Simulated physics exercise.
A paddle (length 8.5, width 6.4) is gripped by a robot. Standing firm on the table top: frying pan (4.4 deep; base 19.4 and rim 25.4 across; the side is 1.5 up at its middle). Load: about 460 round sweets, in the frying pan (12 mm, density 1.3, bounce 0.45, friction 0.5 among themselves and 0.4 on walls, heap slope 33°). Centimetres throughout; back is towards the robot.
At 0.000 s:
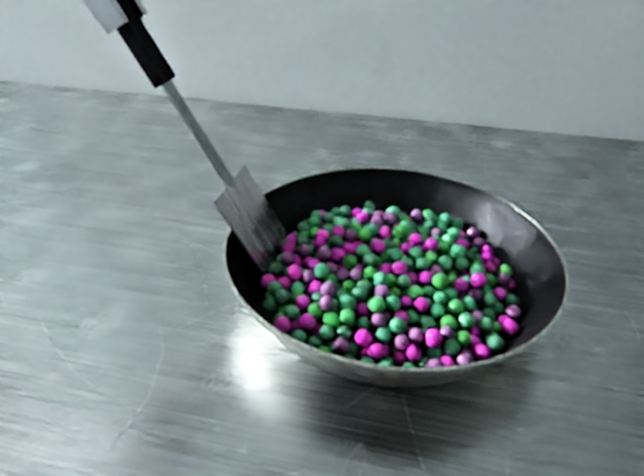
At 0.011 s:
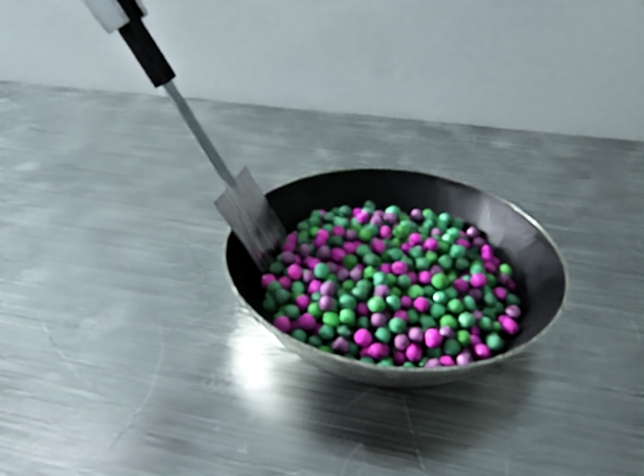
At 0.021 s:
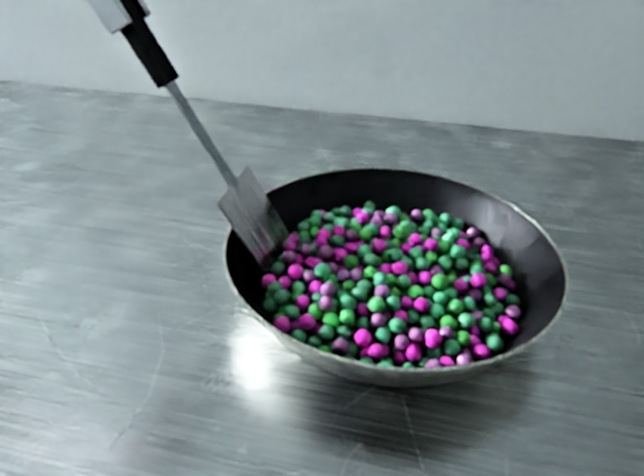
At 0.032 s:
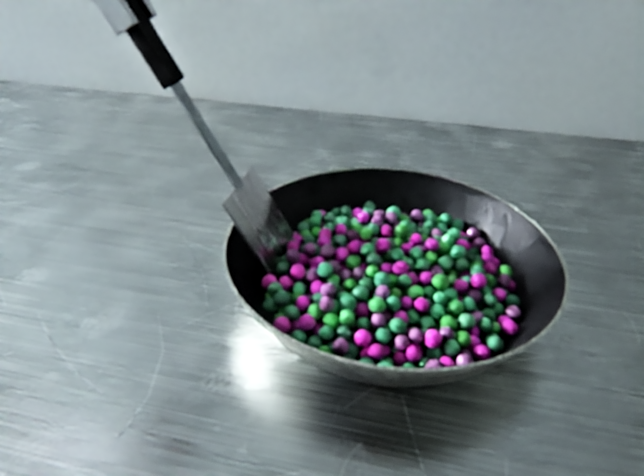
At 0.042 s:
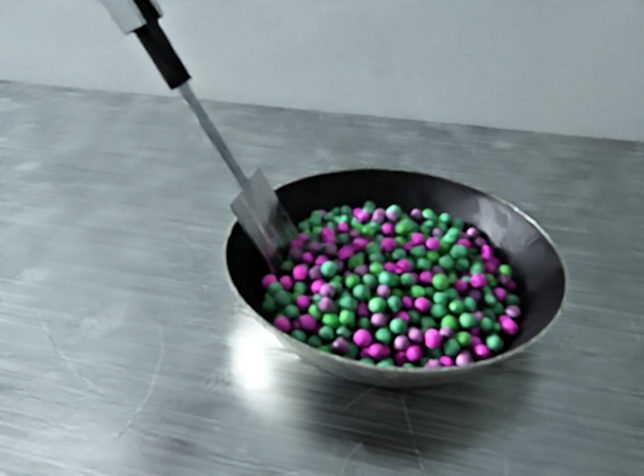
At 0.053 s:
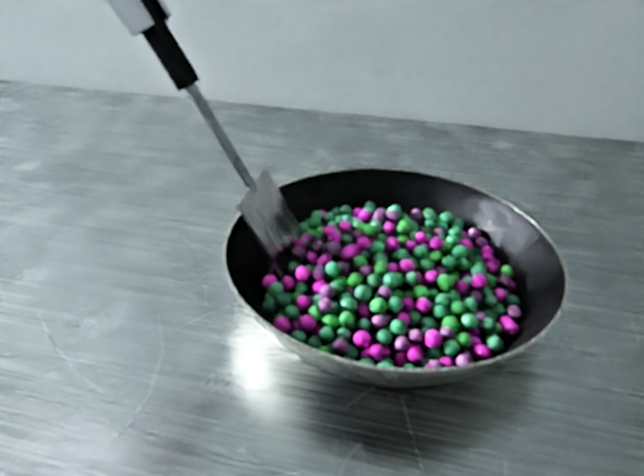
On a brushed metal table top, a dark frying pan full of small round green, pink and purple sweets stands still while a spatula-like paddle rests against its left side. The paddle stays almost motionless at first, then shifts slightly to the right, barely nudging the nearest sweets.
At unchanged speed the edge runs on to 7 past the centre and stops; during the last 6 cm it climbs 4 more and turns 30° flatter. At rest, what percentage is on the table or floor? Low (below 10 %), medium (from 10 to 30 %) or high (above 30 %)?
A low share, below 10 %, ends on the table or floor.
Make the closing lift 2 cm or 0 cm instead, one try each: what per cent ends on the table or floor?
Some 0 and 0 per cent.
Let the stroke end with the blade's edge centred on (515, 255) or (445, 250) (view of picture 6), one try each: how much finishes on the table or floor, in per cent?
Some 10 and 0 per cent.
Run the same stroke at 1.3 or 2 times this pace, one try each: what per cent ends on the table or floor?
Some 5 and 10 per cent.
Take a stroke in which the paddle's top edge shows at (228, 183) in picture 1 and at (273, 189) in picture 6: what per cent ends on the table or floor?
Some 15 per cent.
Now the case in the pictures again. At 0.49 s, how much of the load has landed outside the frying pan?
About 0 per cent.
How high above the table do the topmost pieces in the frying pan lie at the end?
Roughly 5.5 cm.
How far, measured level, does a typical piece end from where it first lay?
Roughly 2 cm.
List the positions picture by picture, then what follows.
The first frame shows paddle top edge at (230, 182), sloping 61°; upper third of the load around (378, 263), from x 270 to 515, top at y 205; 461 in the frying pan.
The second frame shows paddle top edge at (230, 182), sloping 61°; upper third of the load around (378, 263), from x 270 to 515, top at y 205.
The third frame shows paddle top edge at (232, 182), sloping 61°; upper third of the load around (378, 265), from x 270 to 515, top at y 205.
The fourth frame shows paddle top edge at (238, 183), sloping 61°; upper third of the load around (377, 263), from x 270 to 515, top at y 205.
The fifth frame shows paddle top edge at (244, 184), sloping 61°; upper third of the load around (377, 261), from x 270 to 515, top at y 205.
The sixth frame shows paddle top edge at (251, 185), sloping 61°; upper third of the load around (379, 258), from x 270 to 515, top at y 205; 461 in the frying pan.
After 0.15 s, sloping 61°, highest piece 5 above the table; 461 in the frying pan.
After 0.25 s, sloping 49°, highest piece 6 above the table; 461 in the frying pan.
After 0.49 s, sloping 31°, highest piece 5 above the table; 452 in the frying pan, 7 on the table or floor, 2 on the blade or in flight.
After 1.54 s, sloping 31°, highest piece 5 above the table; 452 in the frying pan, 9 on the table or floor.
At rest, 452 in the frying pan, 9 on the table or floor. That is 2 % on the table or floor.
